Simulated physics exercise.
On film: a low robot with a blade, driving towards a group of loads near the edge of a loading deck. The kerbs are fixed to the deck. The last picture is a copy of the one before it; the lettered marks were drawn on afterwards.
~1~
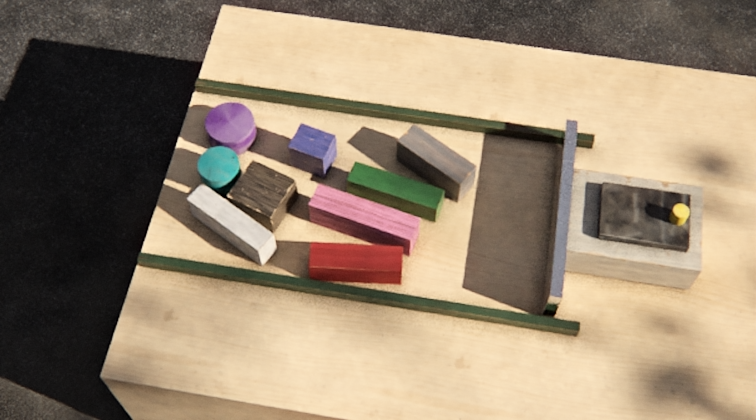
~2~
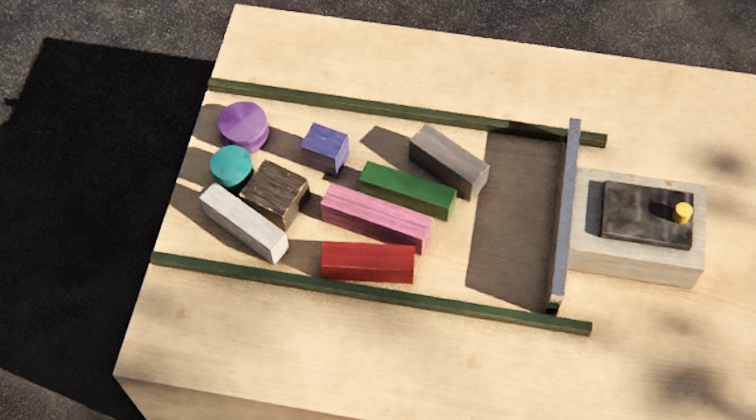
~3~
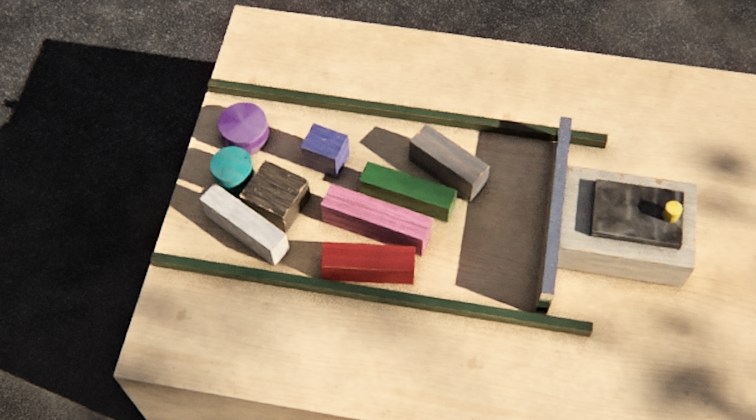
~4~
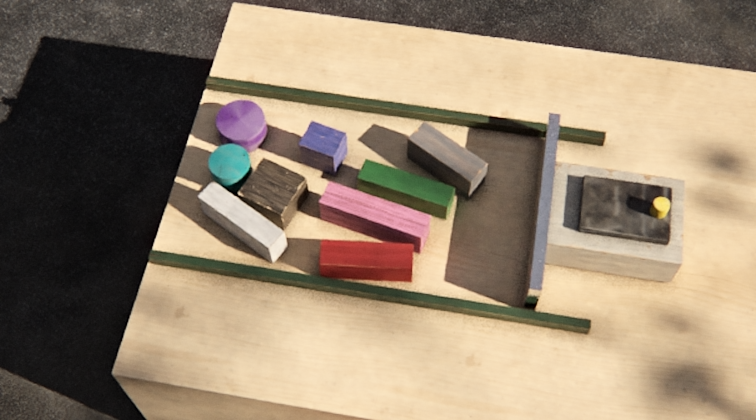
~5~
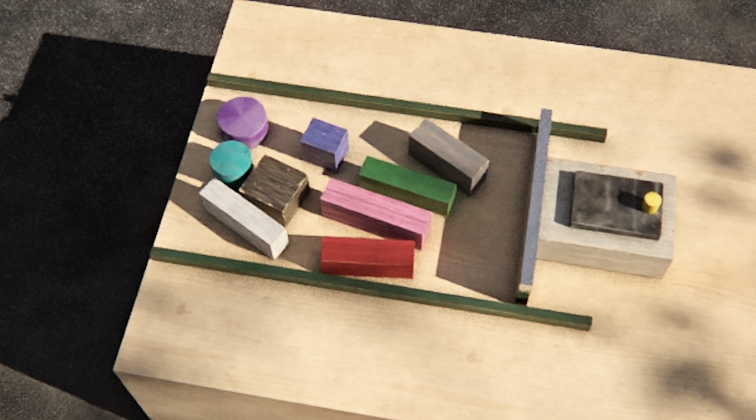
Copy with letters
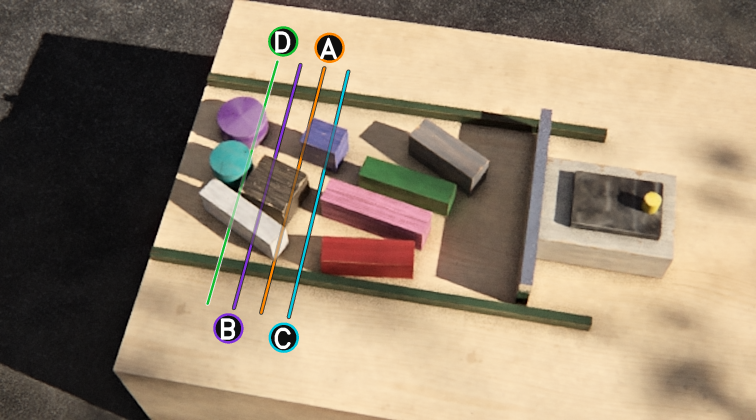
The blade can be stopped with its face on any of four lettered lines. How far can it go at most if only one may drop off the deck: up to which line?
C is the last line within the limit.
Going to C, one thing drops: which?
The turquoise canister goes over.
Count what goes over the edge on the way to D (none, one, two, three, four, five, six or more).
Four.
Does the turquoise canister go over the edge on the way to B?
By then, yes.
On the copy, A at (295, 182); B at (270, 178); C at (321, 186); D at (245, 174).
On C. First, robot (529, 191); grey bar (418, 148); green bar (403, 186).
Then, robot (449, 179); turquoise canister (205, 158); white bar (227, 218).
Finally, robot (393, 171); turquoise canister over the edge; white bar (175, 207); one fallen.
By contrast, A drops three; B drops three; D drops four.
